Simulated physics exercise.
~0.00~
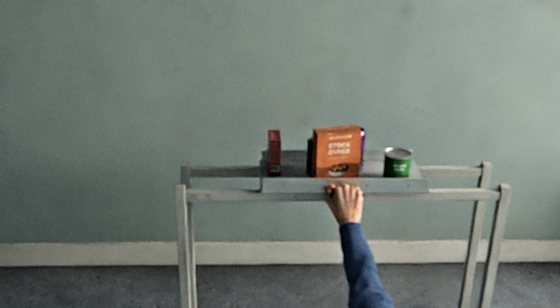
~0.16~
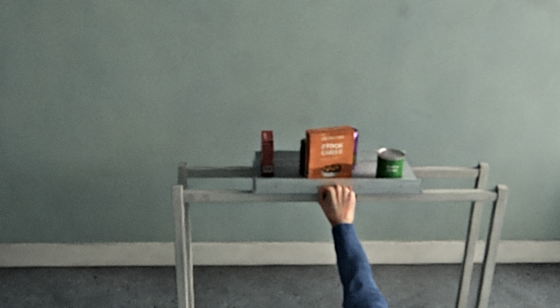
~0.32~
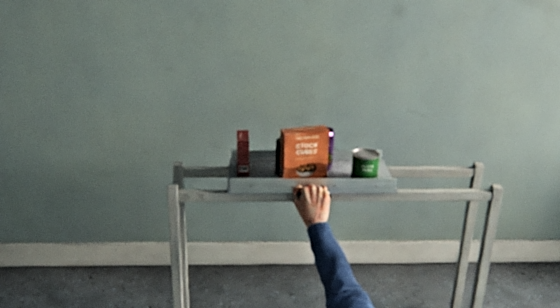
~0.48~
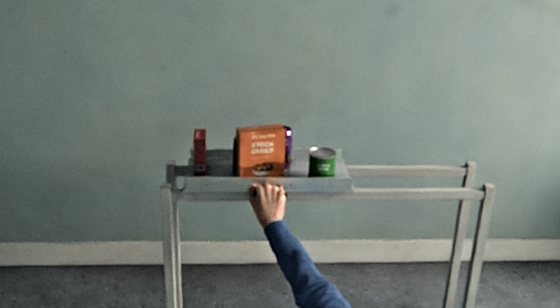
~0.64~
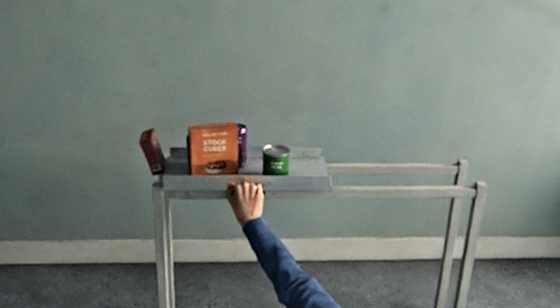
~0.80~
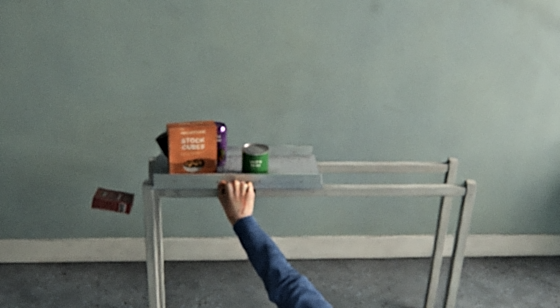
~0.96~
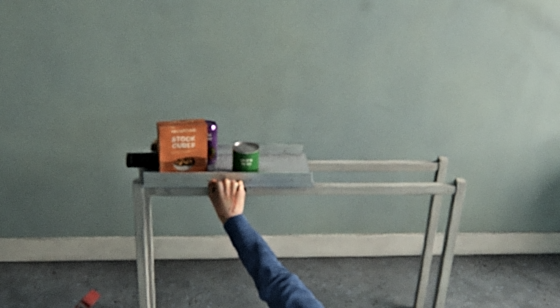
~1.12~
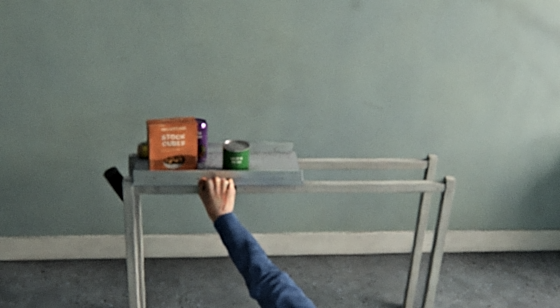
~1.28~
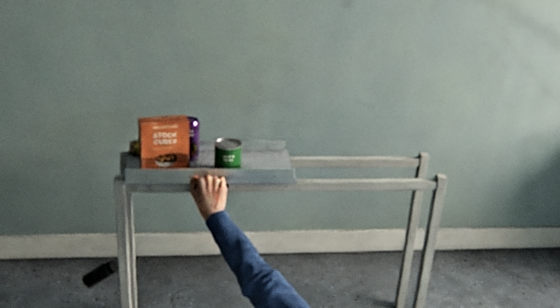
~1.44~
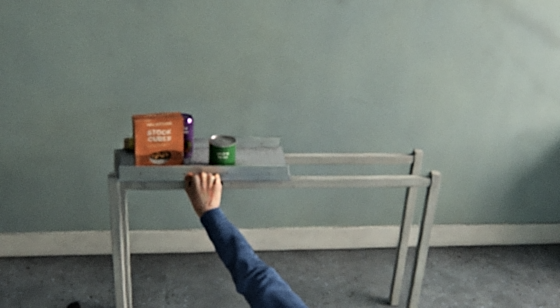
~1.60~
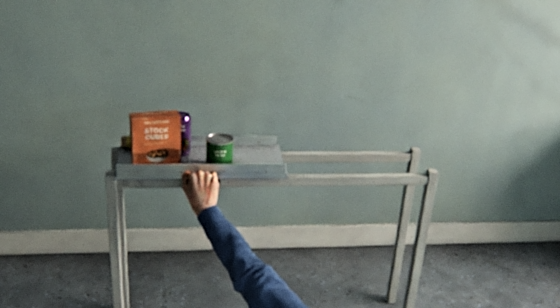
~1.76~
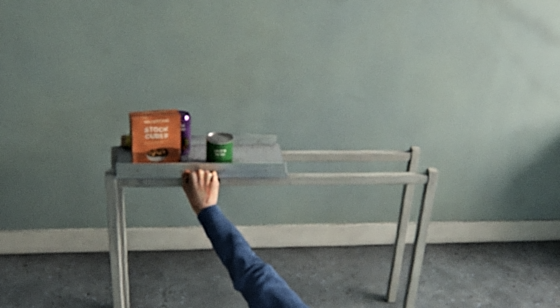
Against a green wall, a hand slides a grey tray of groceries left, two items dropping off before it stops.
